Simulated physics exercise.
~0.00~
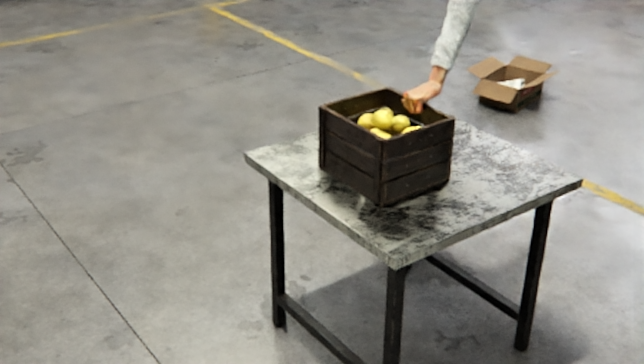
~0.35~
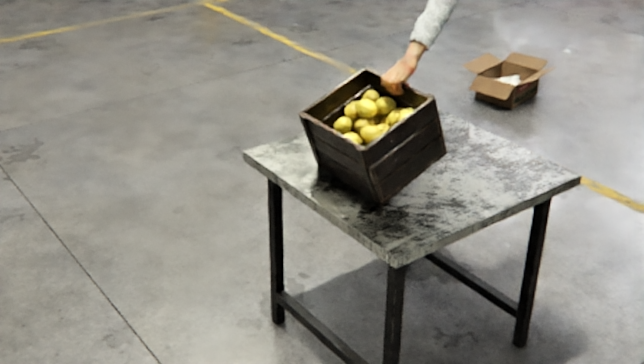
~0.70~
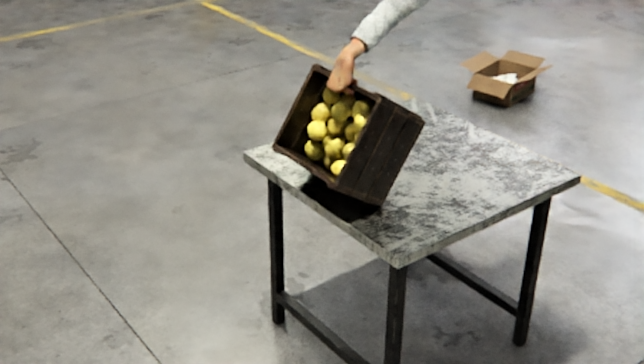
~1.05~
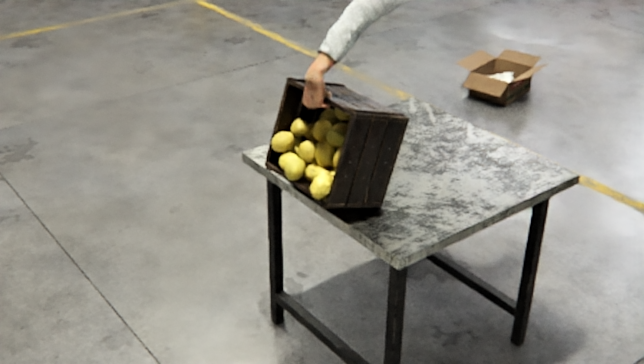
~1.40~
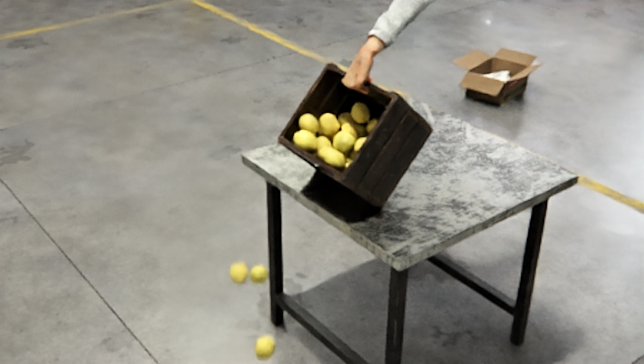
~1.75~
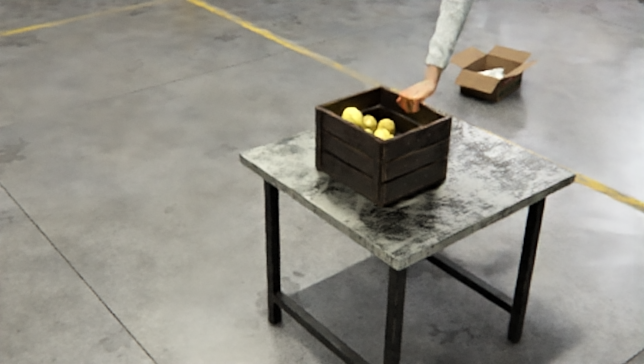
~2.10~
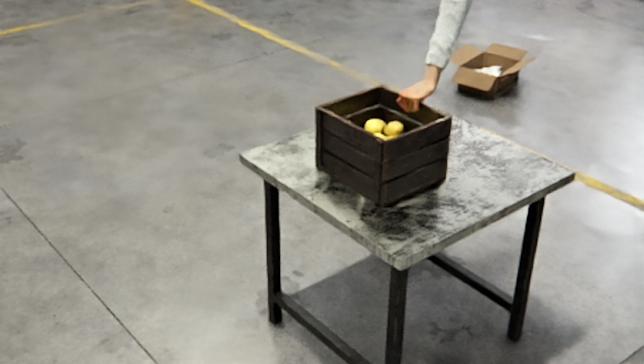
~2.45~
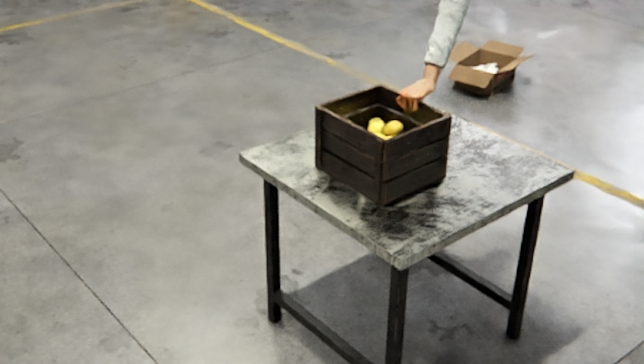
A grey concrete floor marked with yellow lines is seen from above at an angle, the view drifting slightly sideways. A dark wooden crate of yellow lemons stands on a table with a mottled grey top and black legs, and an open cardboard box sits on the floor behind. A hand in a pale sleeve grips the crate and tips it steeply to the left, so the lemons slide toward its open side. As the crate starts back, three lemons drop past the table's left edge. The hand sets it level, still holding it, with lemons showing inside.
